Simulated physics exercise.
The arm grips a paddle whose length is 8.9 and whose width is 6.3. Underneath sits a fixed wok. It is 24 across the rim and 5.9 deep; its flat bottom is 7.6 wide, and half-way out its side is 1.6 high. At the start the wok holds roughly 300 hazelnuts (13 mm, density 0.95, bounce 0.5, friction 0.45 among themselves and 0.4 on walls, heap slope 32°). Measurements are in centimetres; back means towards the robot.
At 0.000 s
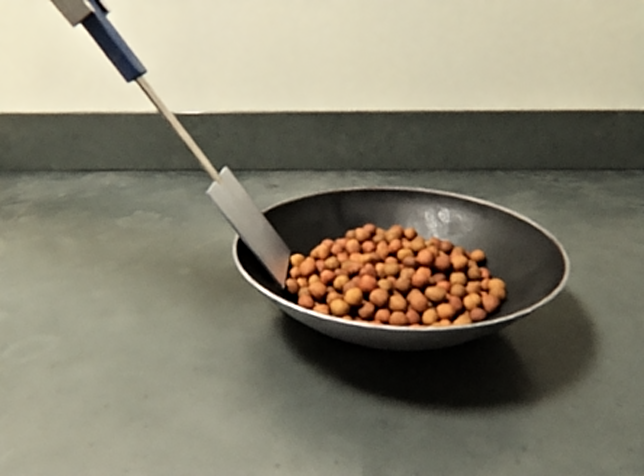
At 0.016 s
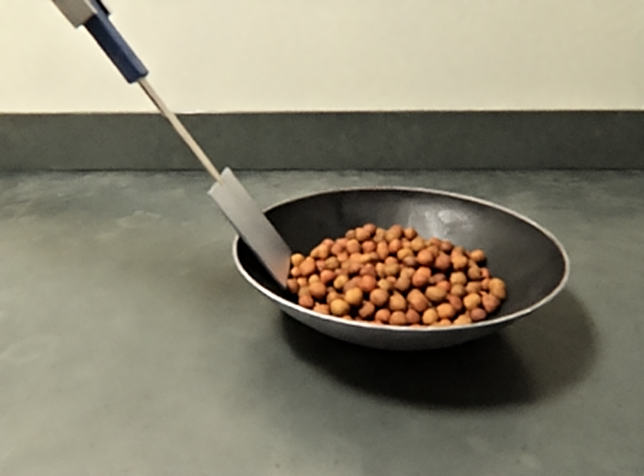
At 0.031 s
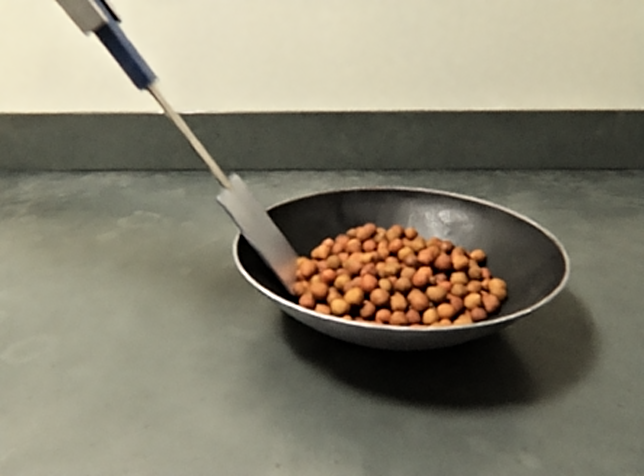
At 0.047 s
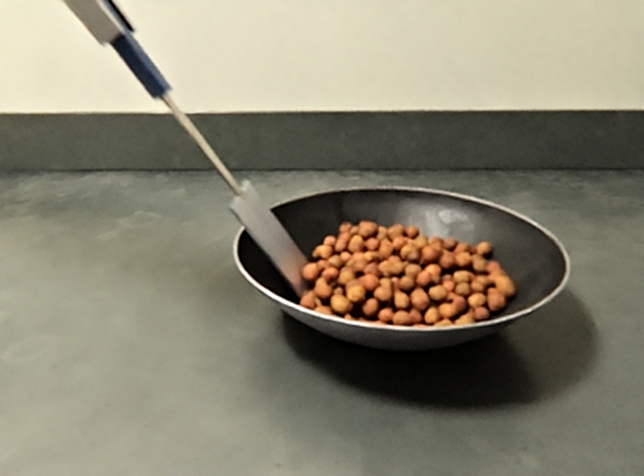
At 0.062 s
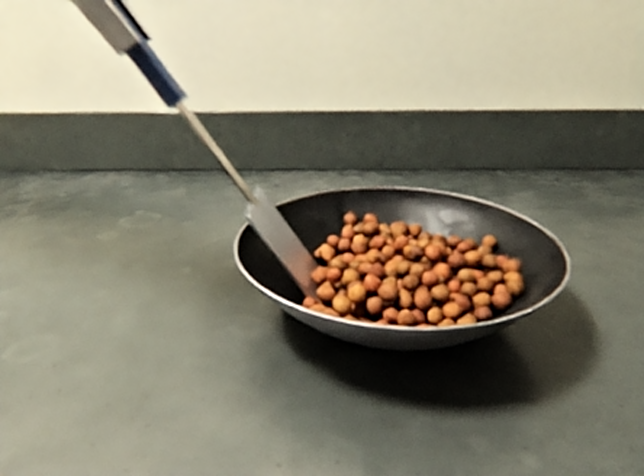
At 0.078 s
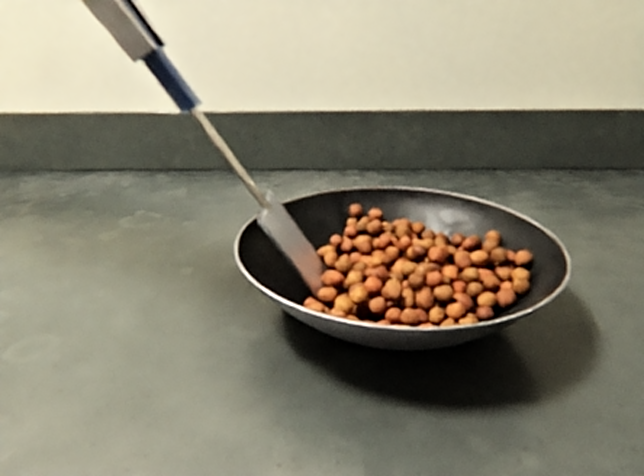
The video shows a metal paddle with a blue section on its shaft resting at the left side of a dark wok of hazelnuts, then sliding a short way rightward, pushing the heap slightly toward the right side.
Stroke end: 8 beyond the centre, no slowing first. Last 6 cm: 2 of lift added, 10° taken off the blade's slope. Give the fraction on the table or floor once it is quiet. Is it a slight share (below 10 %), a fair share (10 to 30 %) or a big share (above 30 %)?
It is a fair share.
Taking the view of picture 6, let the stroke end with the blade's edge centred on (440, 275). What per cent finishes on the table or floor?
Approximately 0 per cent, I reckon.
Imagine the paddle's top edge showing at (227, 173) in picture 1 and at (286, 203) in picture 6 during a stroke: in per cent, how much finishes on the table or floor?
Some 35 percent ends up on the table or floor.
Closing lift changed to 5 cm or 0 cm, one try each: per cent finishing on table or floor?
First try around 25 percent, second try around 15 percent.
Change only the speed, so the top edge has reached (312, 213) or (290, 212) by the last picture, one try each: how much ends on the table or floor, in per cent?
Respectively, some 50 and 40 per cent.
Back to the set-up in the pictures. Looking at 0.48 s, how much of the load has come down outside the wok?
It comes to some 15 in a hundred.
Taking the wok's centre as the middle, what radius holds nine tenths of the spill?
About 30 cm from the centre.
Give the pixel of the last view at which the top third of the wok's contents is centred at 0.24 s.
It is centred at about (492, 240).
After 0.16 s, sloping 57°, highest piece 6 above the table; 305 in the wok.
After 0.24 s, sloping 53°, highest piece 8 above the table; 305 in the wok.
After 0.48 s, sloping 47°, highest piece 8 above the table; 238 in the wok, 53 on the table or floor, 14 on the blade or in flight.
After 1.53 s, sloping 47°, highest piece 6 above the table; 237 in the wok, 68 on the table or floor.
At rest, 237 in the wok, 68 on the table or floor. That is 22 % on the table or floor.
